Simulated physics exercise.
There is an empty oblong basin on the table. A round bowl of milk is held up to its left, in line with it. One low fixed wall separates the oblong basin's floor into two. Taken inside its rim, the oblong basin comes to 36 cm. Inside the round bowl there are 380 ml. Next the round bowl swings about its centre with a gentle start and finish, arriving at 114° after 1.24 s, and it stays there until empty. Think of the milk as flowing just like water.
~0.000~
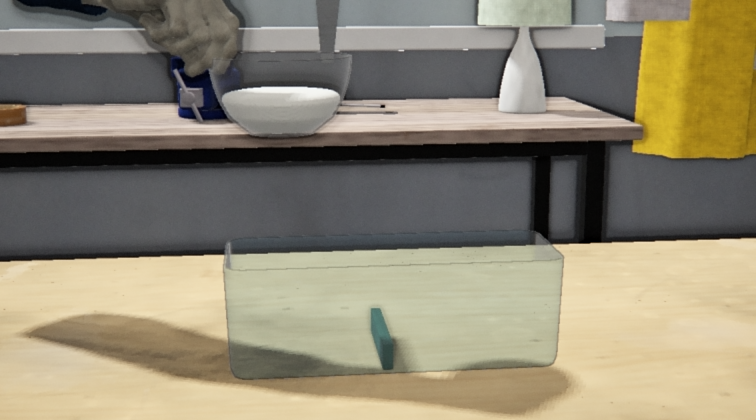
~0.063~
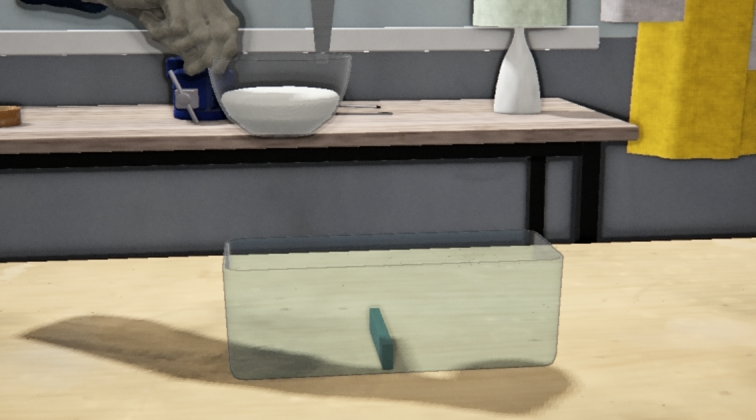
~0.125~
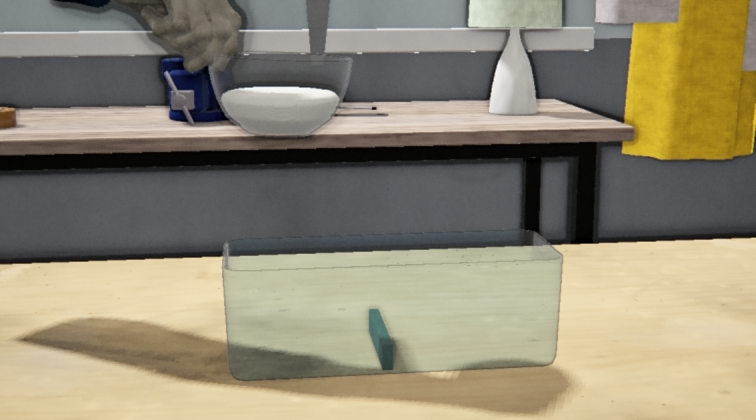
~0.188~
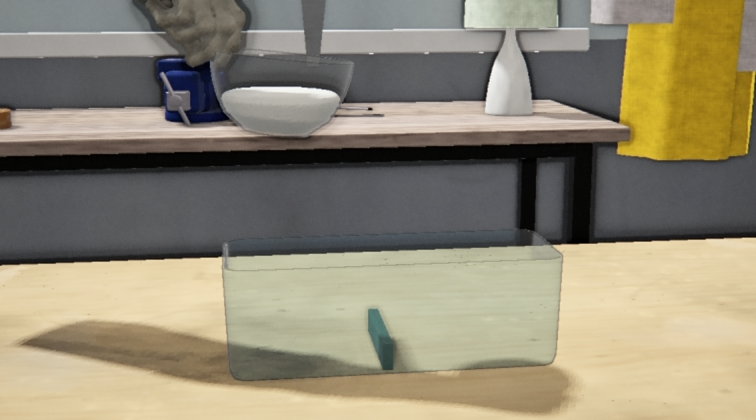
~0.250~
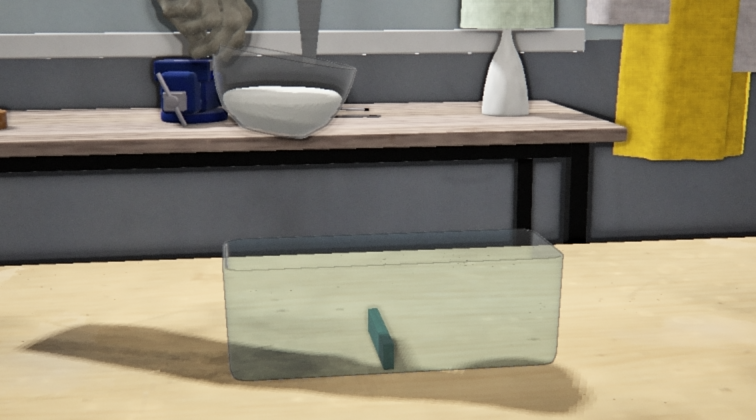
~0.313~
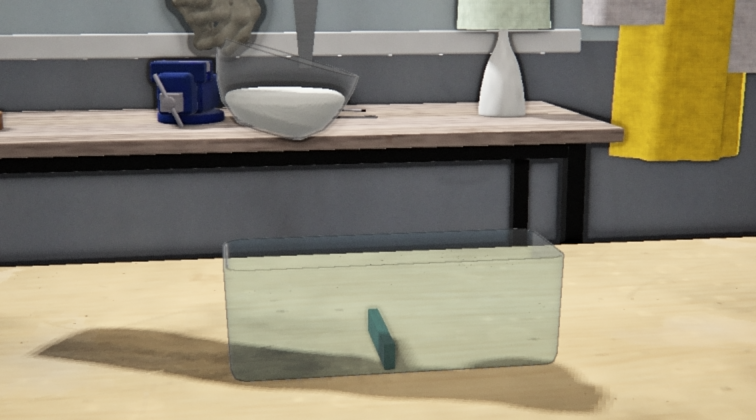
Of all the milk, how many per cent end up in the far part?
Roughly 74 per cent.
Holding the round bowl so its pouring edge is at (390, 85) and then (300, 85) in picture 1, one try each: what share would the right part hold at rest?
The first try gives around 90 percent, the second around 10 percent.
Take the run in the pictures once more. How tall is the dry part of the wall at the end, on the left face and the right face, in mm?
Measured: Left around 26 mm, right around 18 mm.
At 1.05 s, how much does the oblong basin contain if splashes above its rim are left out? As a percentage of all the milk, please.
Some 88 per cent.
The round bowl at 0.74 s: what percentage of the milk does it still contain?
Around 56 in a hundred.
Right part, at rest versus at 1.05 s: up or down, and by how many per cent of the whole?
I'd say it grows by some 3.
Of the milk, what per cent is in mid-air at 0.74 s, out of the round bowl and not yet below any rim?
36 %.
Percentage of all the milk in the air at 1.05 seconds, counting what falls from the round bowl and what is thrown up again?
Something like 12 per cent of the total.
By 0.74 s the tilt is 74° and 56 per cent is still to pour, 1 is left of the wall and 6 right of it.
By 1.05 s the tilt is 108° and 1 per cent is still to pour, 18 is left of the wall and 71 right of it.
By 1.38 s the tilt is 114° and 0 per cent is still to pour, 26 is left of the wall and 74 right of it.
By 1.74 s the tilt is 114° and 0 per cent is still to pour, 26 is left of the wall and 74 right of it.
At rest 26 per cent lies left of the wall, 74 right of it and 0 outside.
